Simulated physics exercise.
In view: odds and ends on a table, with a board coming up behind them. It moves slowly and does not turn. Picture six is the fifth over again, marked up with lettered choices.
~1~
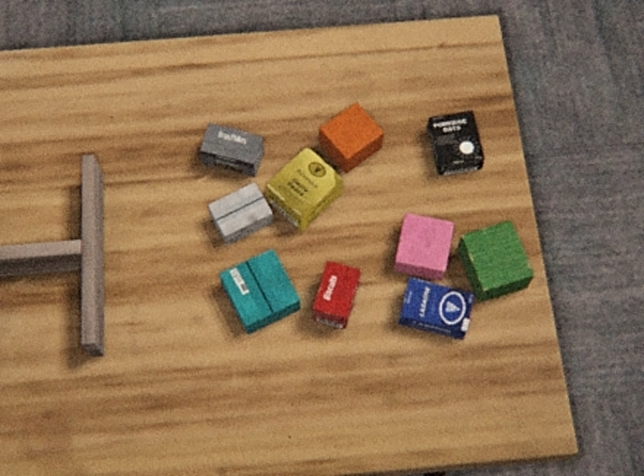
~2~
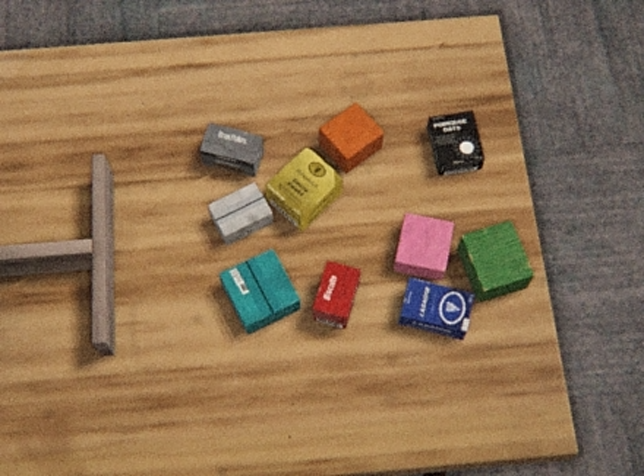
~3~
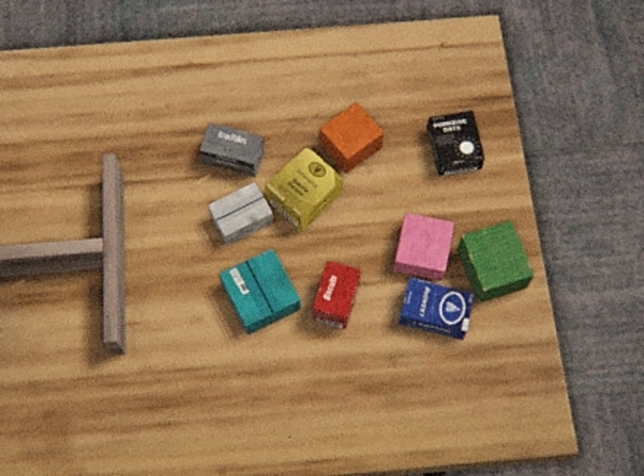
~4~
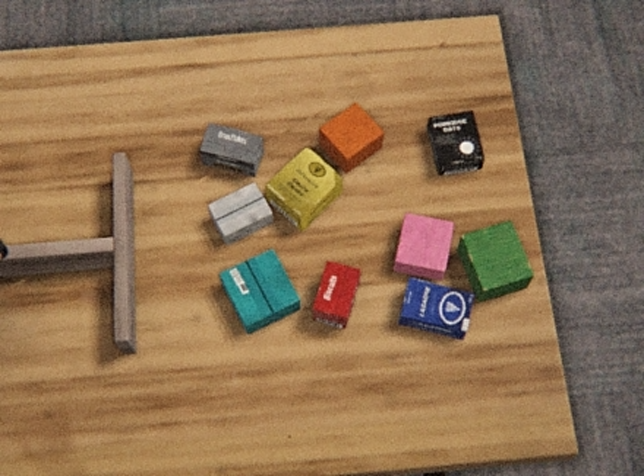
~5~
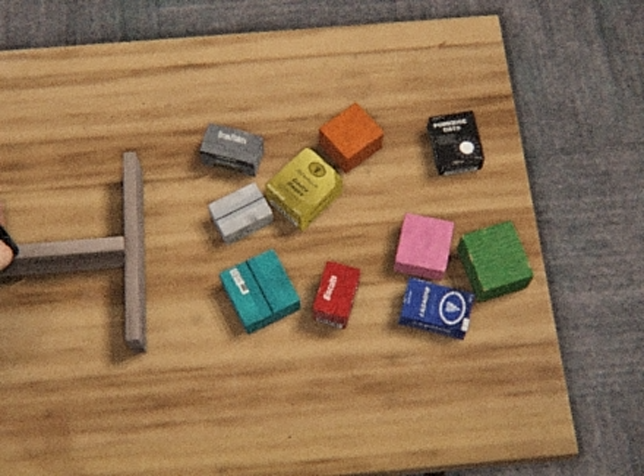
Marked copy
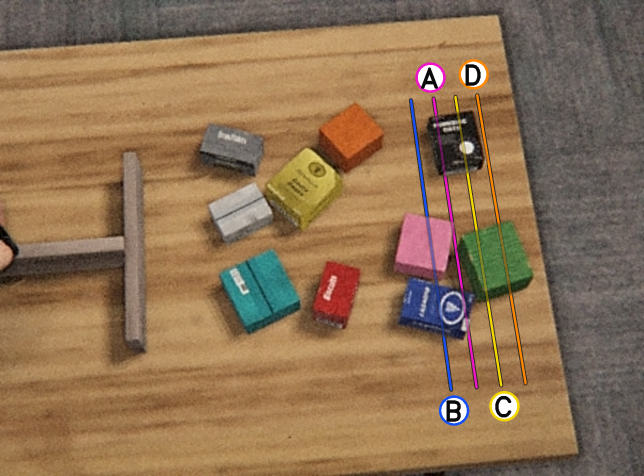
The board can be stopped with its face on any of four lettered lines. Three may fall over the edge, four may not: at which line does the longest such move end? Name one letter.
It should halt at A.
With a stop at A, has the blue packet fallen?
Yes.
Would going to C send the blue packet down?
Yes.
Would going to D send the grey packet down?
No.
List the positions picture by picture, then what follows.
In the first picture, turquoise box (260, 291); blue packet (436, 309); grey packet (232, 150).
In the second picture, board (98, 245); black packet (455, 143).
In the third picture, board (109, 244); white box (241, 214).
In the fourth picture, board (120, 243); pink block (424, 246).
In the fifth picture, board (131, 242); red packet (337, 295); turquoise box (260, 291); blue packet (436, 309).
On the marked copy, A at (454, 234); B at (430, 236); C at (477, 233); D at (500, 231).
Taking A. A third of the way, board (249, 233); grey packet (241, 139); orange block (355, 136).
Two thirds of the way, board (365, 224); green block (526, 258); blue packet (510, 318).
When it is over, board (453, 217); green block over the edge; blue packet over the edge; two fallen.
As for the rest, B is within the limit but short; C drops five; D drops five.
